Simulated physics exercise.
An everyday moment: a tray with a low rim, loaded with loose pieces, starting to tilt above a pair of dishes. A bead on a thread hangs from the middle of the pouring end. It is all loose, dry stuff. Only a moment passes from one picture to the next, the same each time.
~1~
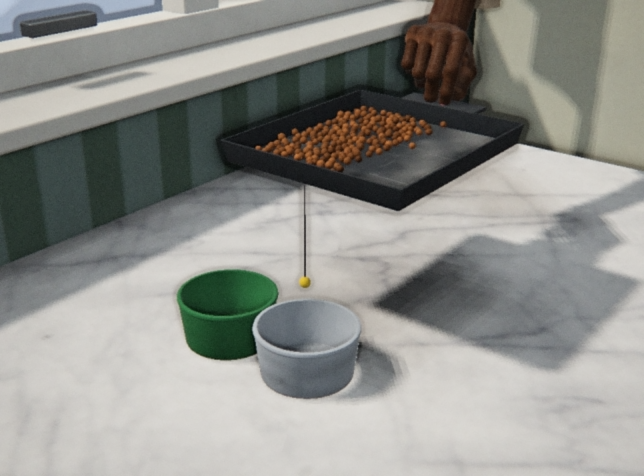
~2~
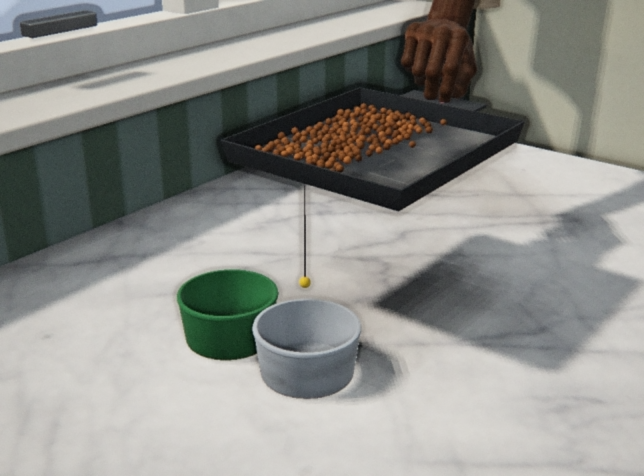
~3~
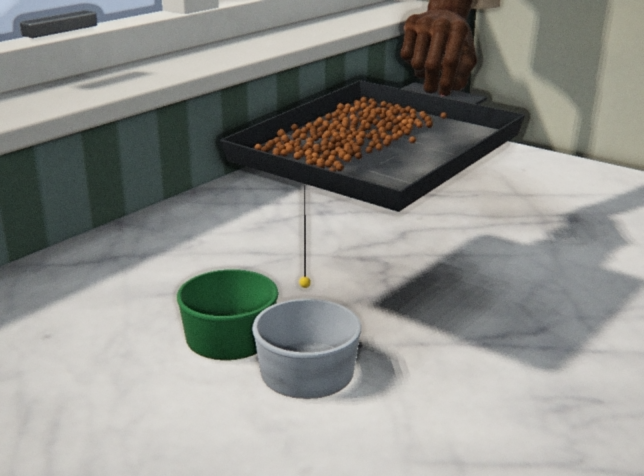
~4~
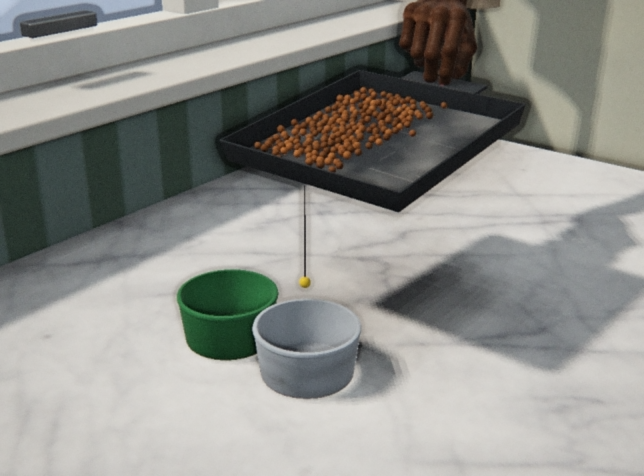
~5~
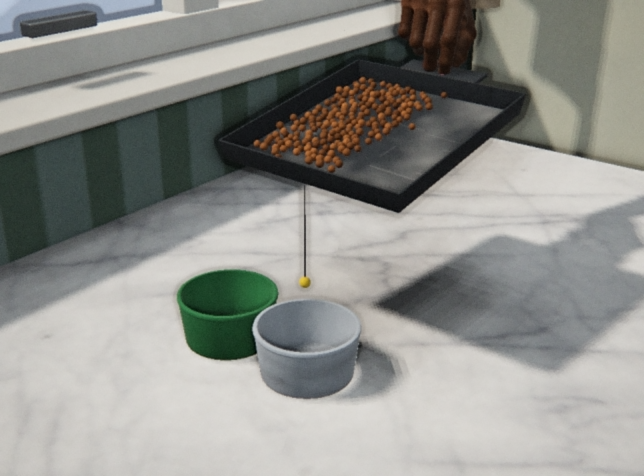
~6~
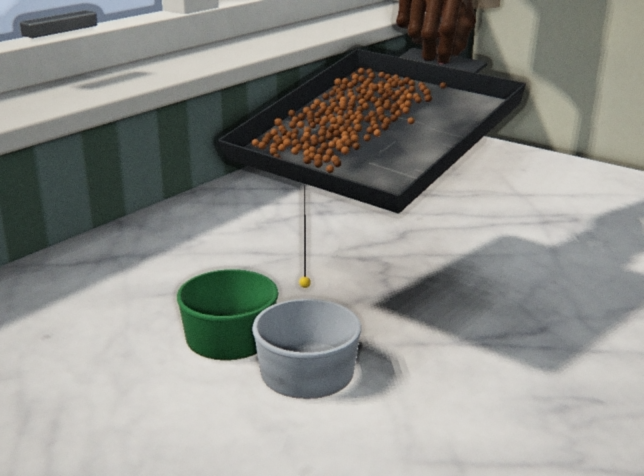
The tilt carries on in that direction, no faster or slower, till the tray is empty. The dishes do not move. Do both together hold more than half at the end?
Caught overall: Over half.
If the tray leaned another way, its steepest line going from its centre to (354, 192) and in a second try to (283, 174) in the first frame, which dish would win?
The first try: Right. The second: The left dish.
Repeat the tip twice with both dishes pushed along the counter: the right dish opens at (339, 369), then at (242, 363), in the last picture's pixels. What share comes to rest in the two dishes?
The first gives 60 %, the second 10 %.
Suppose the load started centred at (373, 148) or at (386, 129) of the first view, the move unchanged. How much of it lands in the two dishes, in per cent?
Near 70 % and 70 %.
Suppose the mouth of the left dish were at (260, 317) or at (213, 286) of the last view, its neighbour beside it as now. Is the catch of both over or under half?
In turn: Over half; most of it.
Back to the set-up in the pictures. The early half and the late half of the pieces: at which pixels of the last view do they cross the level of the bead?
The first part at (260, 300); the rest at (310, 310).
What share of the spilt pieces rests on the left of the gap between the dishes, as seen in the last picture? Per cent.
Near 50 %.
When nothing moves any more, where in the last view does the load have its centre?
Roughly at (285, 362).
Just after the last frame, tray tipped steeply; almost all on the tray; just a few in the left dish; just a few in the air.
A moment on, tray tipped right over; the larger part on the tray; just a few in the right dish; about a tenth in the left dish; just a few outside both; roughly a quarter in the air.
Further on, tray tipped past a quarter turn; roughly half in the right dish; roughly a quarter in the left dish; roughly a quarter outside both.
When it is over, tray tipped past a quarter turn; roughly half in the right dish; roughly a quarter in the left dish; roughly a quarter outside both.
